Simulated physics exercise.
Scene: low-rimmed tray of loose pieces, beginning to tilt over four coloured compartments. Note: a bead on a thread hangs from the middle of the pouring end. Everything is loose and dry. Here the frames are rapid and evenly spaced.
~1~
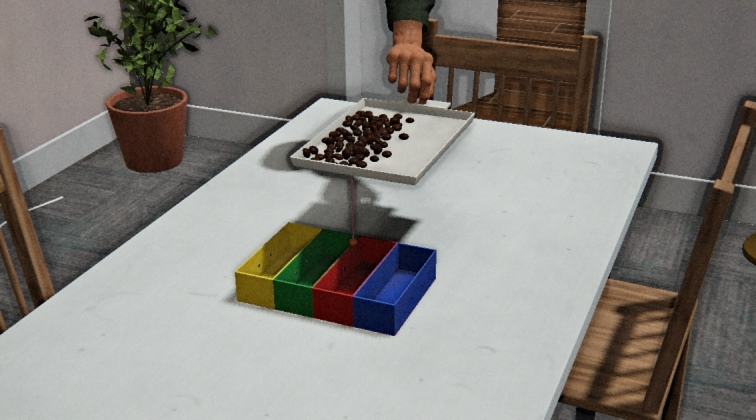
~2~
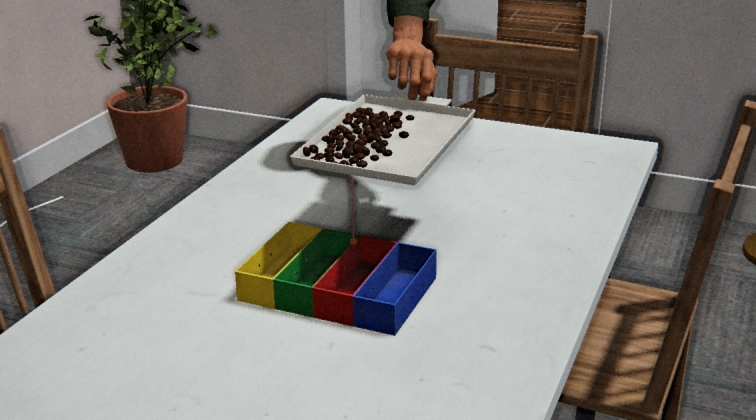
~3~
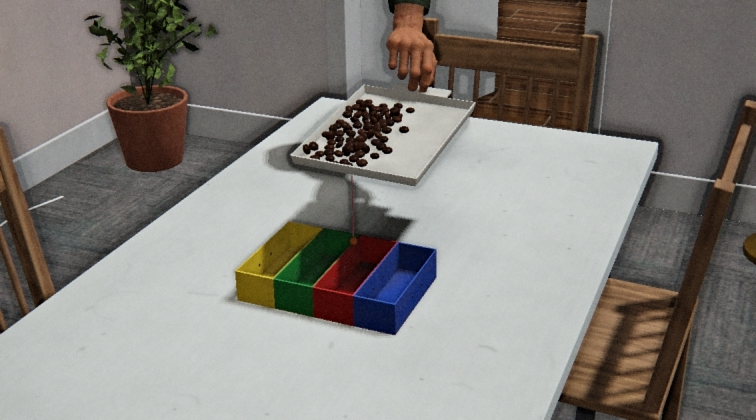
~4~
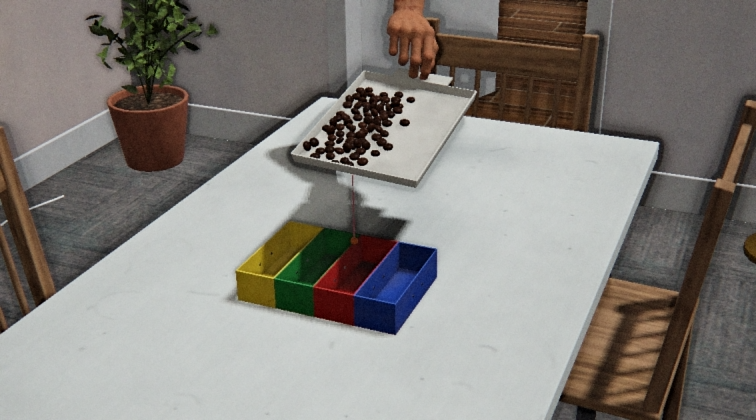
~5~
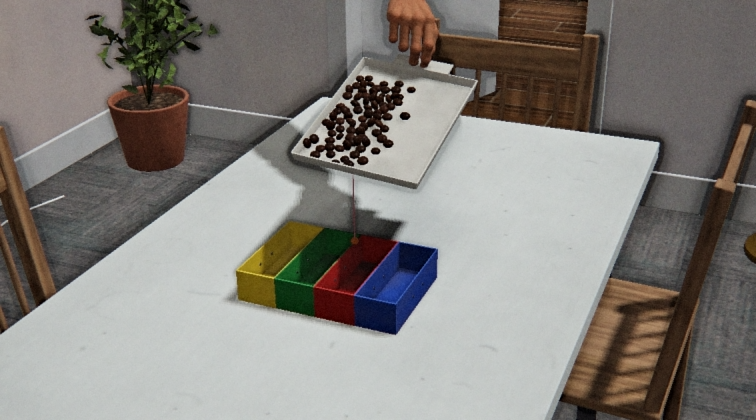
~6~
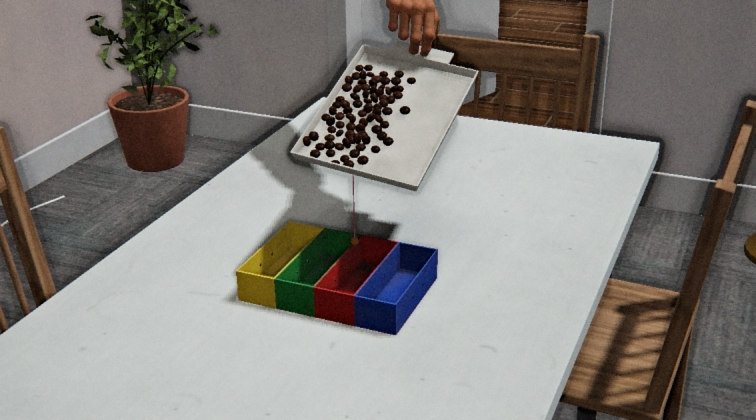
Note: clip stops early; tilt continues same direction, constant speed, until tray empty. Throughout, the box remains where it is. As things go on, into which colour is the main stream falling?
The main stream falls into the blue cell.
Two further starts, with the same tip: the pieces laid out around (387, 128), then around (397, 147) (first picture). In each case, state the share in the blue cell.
The first start gives 60 percent and the second 60 percent.
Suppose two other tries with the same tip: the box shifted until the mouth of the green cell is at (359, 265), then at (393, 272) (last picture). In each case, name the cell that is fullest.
In turn: That red cell; green.
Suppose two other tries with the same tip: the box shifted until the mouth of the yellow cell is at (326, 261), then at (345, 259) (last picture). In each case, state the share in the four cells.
First some 100, then 100 per cent.
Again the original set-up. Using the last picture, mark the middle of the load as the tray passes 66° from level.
Load centre: Approx. (376, 167).
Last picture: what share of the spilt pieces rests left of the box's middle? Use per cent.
Close to 0 in a hundred.
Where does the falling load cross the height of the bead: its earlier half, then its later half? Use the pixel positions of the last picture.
Starting near (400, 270), moving on to near (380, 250).
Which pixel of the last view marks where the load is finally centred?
I'd mark it at roughly (389, 296).
Soon after the last picture, tray tipped steeply; most on the tray; a small part falling or outside the box.
A little later, tray tipped past a quarter turn; a stray few on the tray; about half in the blue cell; a small part in the red cell; a small part in the green cell; about a quarter falling or outside the box.
Later still, tray tipped past a quarter turn; about half in the blue cell; about a quarter in the red cell; a small part in the green cell; a small part falling or outside the box.
At rest, tray tipped past a quarter turn; about half in the blue cell; about a quarter in the red cell; a small part in the green cell; none in the yellow cell; a small part outside the box.
